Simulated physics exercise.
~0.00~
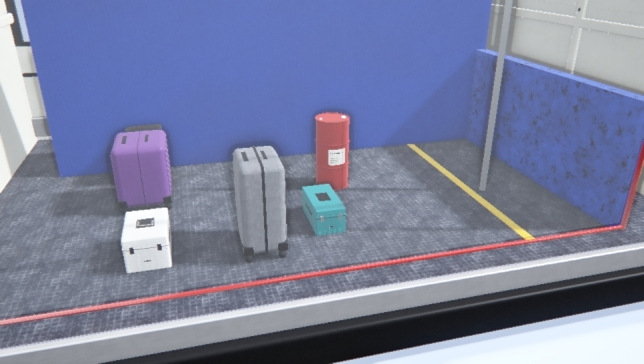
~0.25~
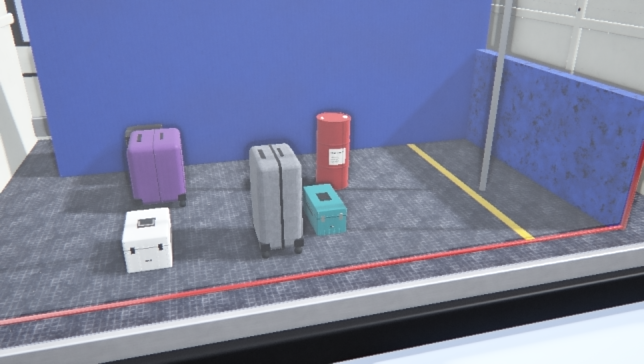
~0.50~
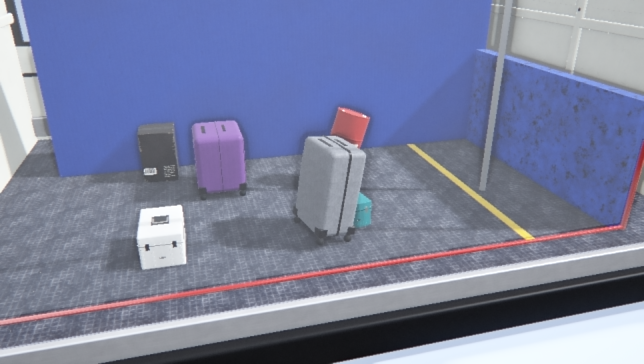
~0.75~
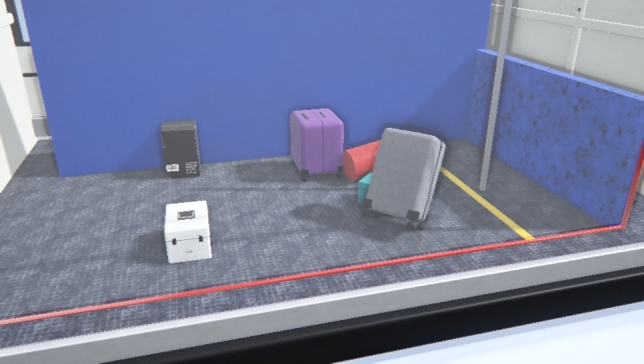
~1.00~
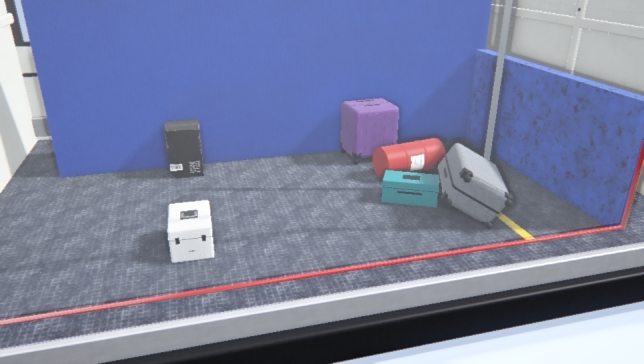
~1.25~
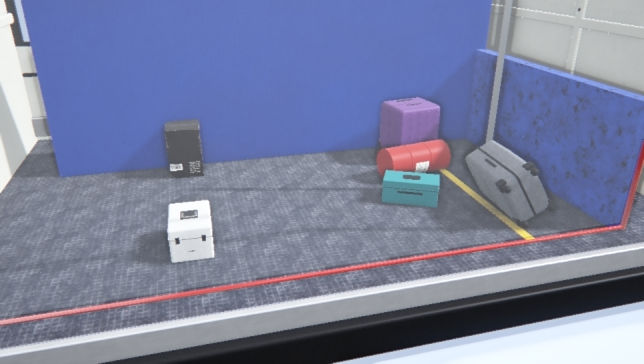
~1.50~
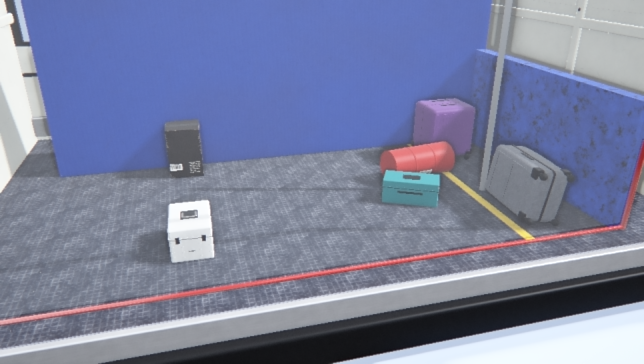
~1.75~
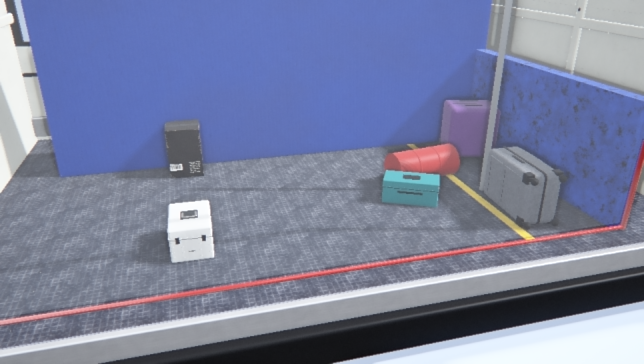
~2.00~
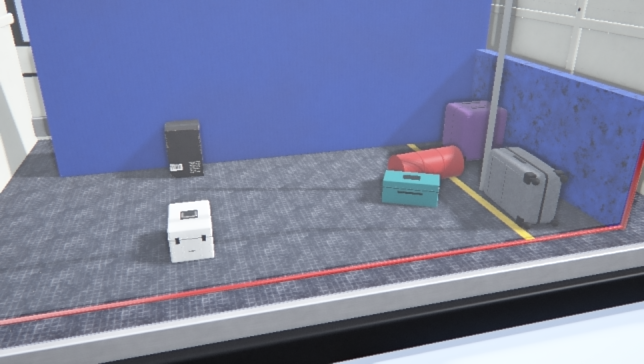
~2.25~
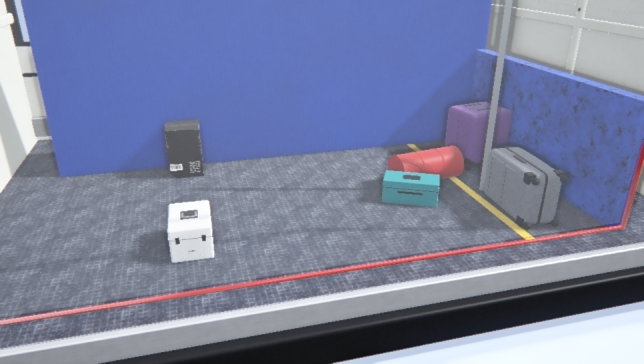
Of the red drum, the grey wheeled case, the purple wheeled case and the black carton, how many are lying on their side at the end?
Two of them are lying on their side, the red drum and the grey wheeled case.
A grey-carpeted bay with blue walls and a pole is seen from slightly above its open front. A purple wheeled case and a white toolbox stand on the left, with a grey wheeled case, a red drum and a teal toolbox nearer the middle. Everything begins shifting right, and the purple case uncovers a black carton behind it. The grey case leans and falls on its side as the drum tips over, while both toolboxes slide and stop. The grey case crosses the yellow line to the right wall, and the upright purple case rolls across too. The drum, toolboxes and carton rest left of the line.
